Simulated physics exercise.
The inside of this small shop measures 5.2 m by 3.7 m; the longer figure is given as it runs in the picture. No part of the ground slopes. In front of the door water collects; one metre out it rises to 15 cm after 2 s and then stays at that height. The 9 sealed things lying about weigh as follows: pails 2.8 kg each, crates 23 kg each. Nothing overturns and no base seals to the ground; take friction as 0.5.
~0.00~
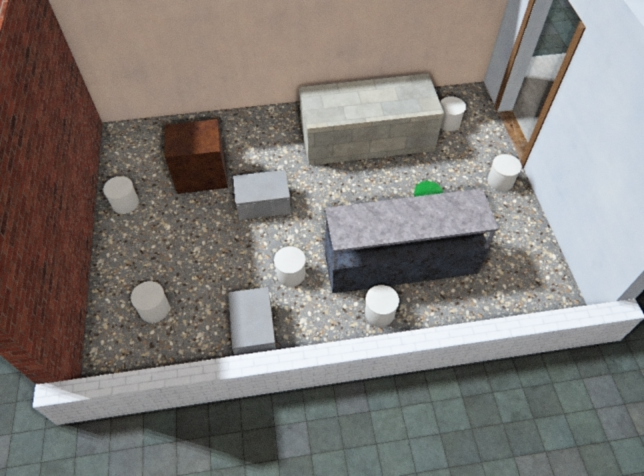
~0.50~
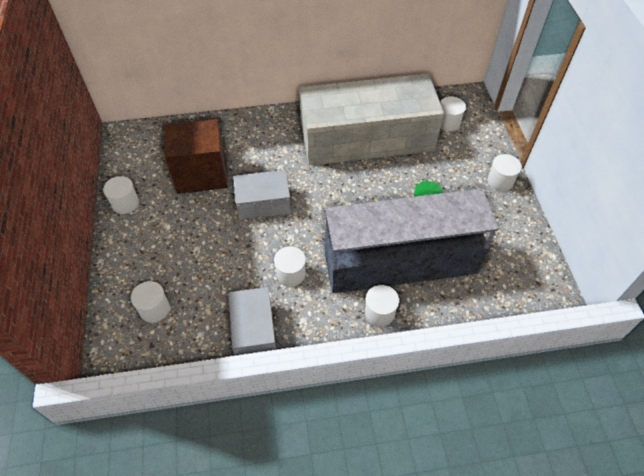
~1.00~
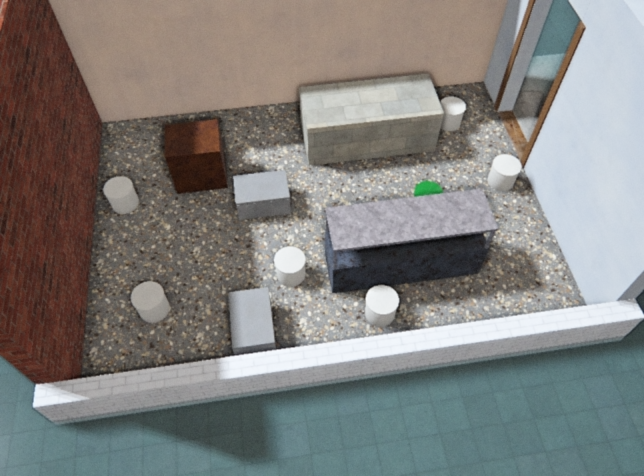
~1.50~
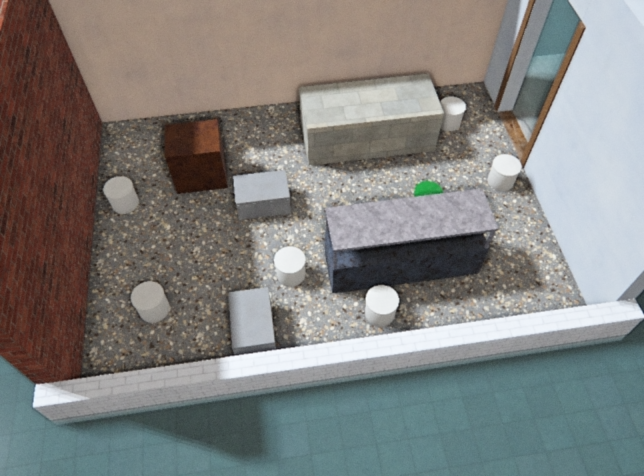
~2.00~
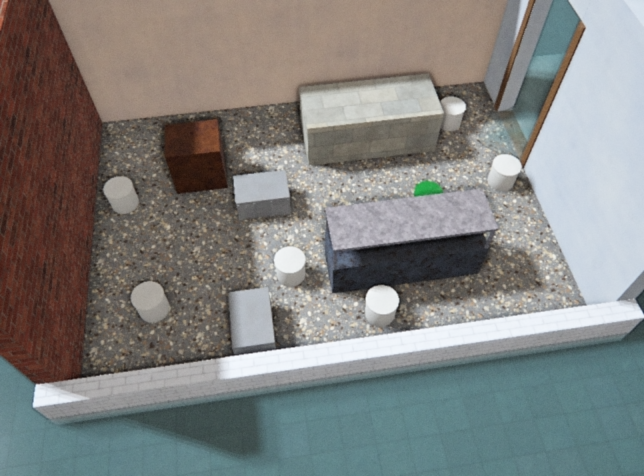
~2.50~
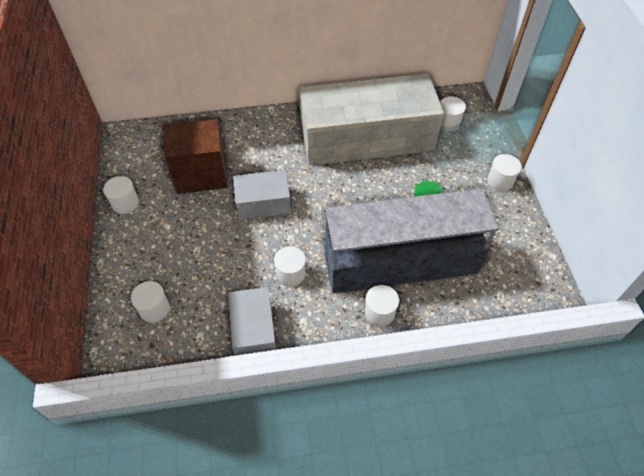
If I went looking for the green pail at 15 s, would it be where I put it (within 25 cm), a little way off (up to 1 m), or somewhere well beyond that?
You would find it well beyond that.
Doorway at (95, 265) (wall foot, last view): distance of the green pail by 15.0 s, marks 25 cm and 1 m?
So the green pail is well away by then.
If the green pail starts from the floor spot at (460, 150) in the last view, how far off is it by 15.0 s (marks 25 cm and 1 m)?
It goes a long way.
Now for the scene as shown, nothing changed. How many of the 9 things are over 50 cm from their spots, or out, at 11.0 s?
I make it 2 by then.
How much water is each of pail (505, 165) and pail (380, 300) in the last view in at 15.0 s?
About 3 and 5 cm.
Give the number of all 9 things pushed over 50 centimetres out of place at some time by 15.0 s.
I count 4 of them.
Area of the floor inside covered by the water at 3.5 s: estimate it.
Some 3.0 m2.
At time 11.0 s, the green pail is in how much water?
The depth there is around 5 cm.
After 3.5 s the green pail is near (427, 197), 0.1 m from its start, aground; 1 afloat.
After 6.8 s the green pail is near (238, 218), 2.1 m from its start, aground; 1 afloat.
After 11.0 s the green pail is near (156, 217), 3.0 m from its start, afloat; 4 afloat.
After 15.0 s the green pail is near (152, 310), 3.2 m from its start, afloat; 7 afloat.
